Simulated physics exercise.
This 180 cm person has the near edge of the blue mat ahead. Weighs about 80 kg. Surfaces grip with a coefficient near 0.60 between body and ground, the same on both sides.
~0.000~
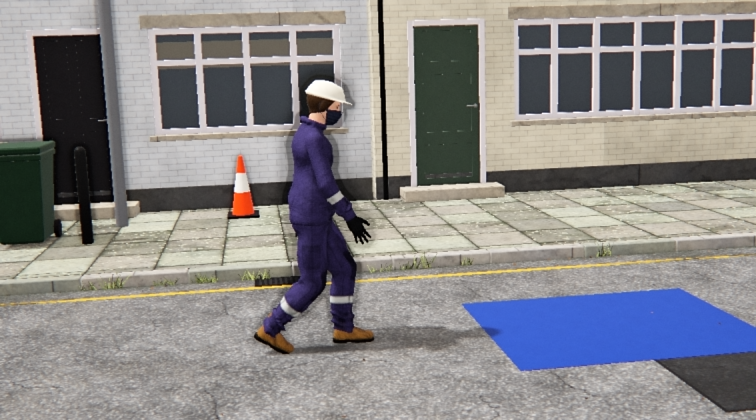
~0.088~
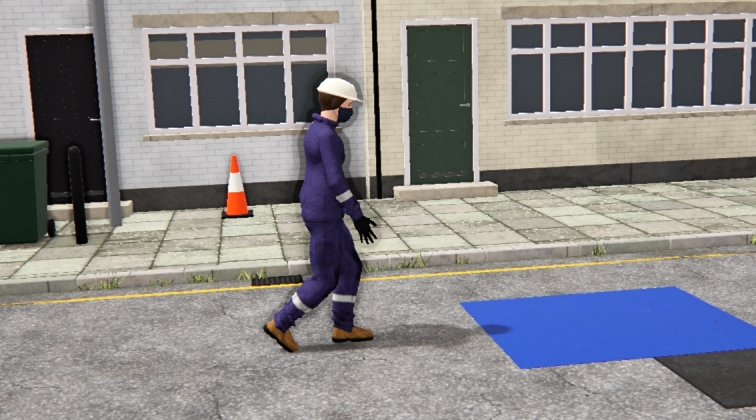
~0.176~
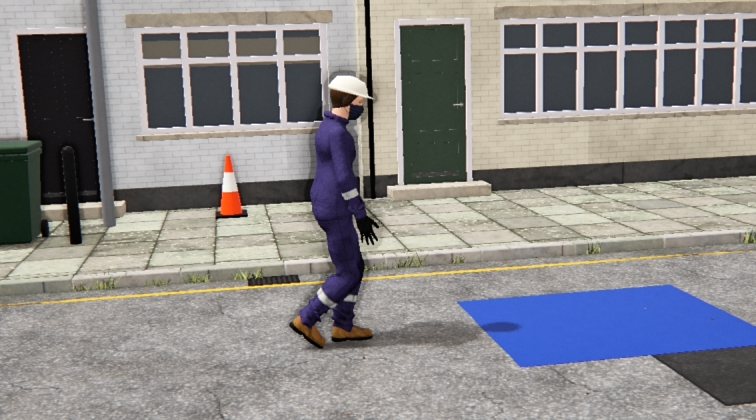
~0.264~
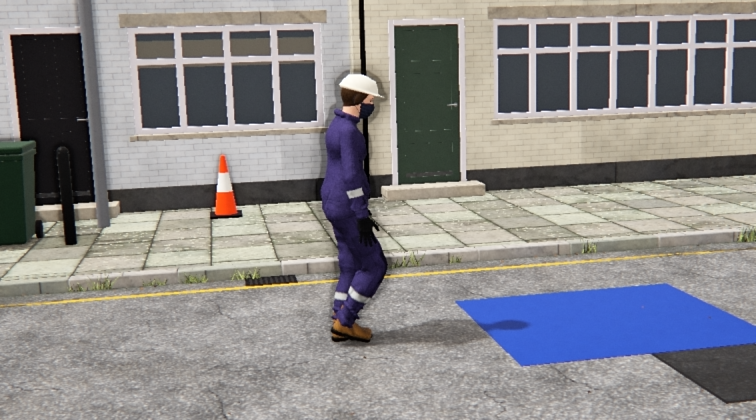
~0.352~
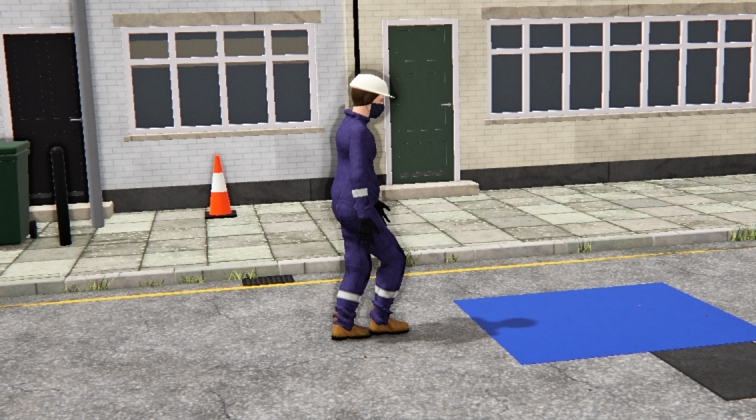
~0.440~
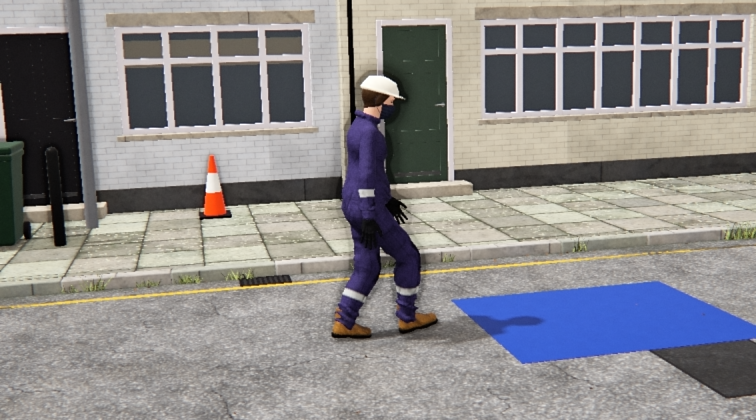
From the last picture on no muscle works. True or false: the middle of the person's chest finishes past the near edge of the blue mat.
False.
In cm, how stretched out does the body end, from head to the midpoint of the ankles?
Some 80 cm apart.
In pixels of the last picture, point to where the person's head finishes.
End point: Roughly (507, 334) in the last view.
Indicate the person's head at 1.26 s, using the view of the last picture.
Position at that time, last view: Approx. (504, 310).
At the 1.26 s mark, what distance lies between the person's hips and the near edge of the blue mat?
About 55 cm short of it.
After 0.71 s the person's chest is 56 cm short of the near edge of the blue mat, near (401, 195) in the last picture's view.
After 0.96 s the person's chest is 40 cm short of the near edge of the blue mat, near (431, 250) in the last picture's view; the person's hips 56 cm short of the near edge of the blue mat.
After 1.26 s the person's chest is 27 cm short of the near edge of the blue mat, near (465, 300) in the last picture's view.
After 2.4 s, person's hips stop short of the near edge of the blue mat; person's chest stops short of the near edge of the blue mat.
